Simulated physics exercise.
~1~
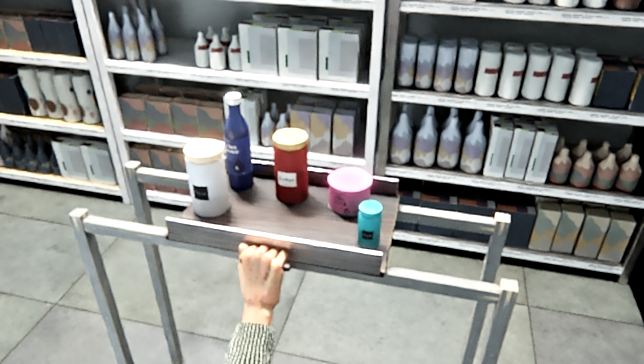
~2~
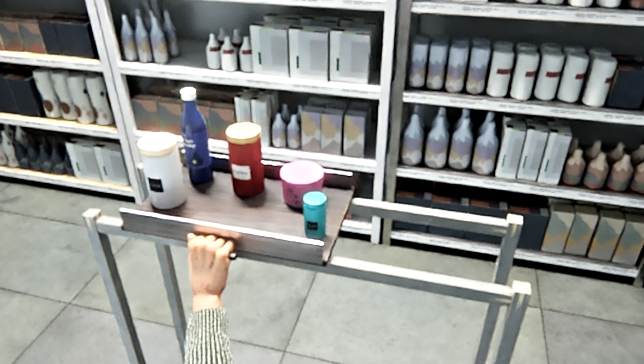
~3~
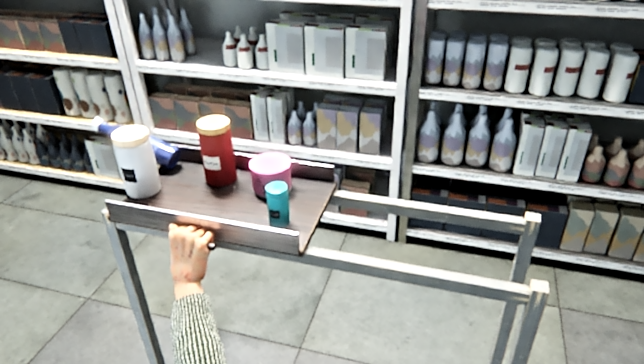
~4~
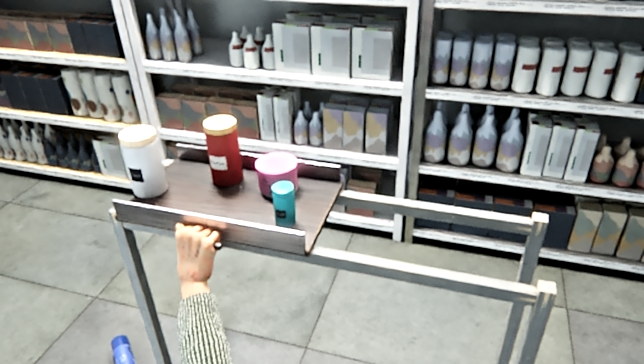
Tray of toiletries sliding left along metal rails under a hand, the blue bottle toppling off while four containers stay aboard.
